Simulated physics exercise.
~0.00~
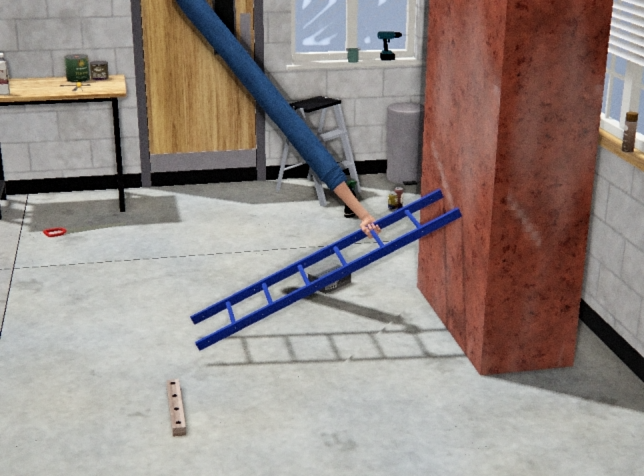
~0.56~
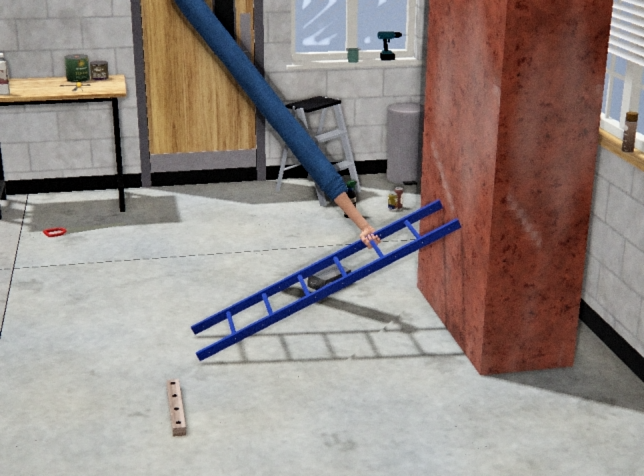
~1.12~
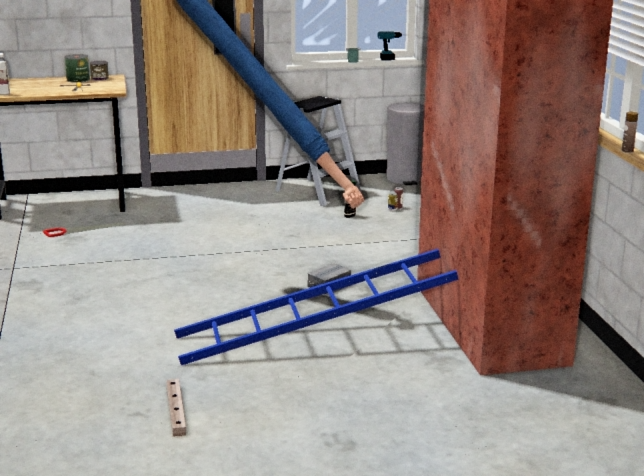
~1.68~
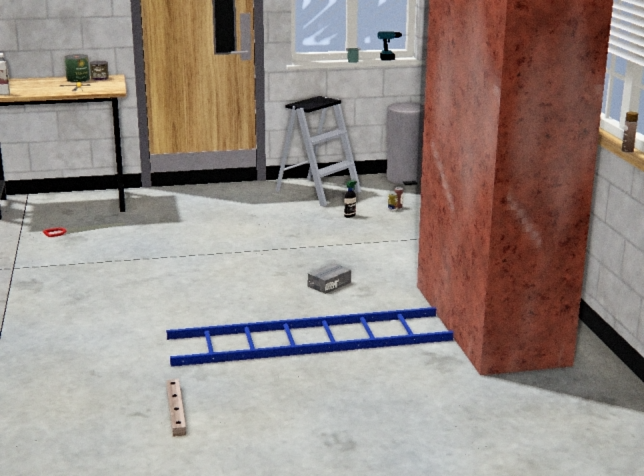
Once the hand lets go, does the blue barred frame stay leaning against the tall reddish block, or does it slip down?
It slips down, its foot sliding out to the left until it lies flat on the floor.
In a workshop with a hard grey floor, a hand held a blue barred frame at a slant against a tall reddish block, then let go and drew back out of view. The frame's foot slid left and it slipped down flat onto the floor.
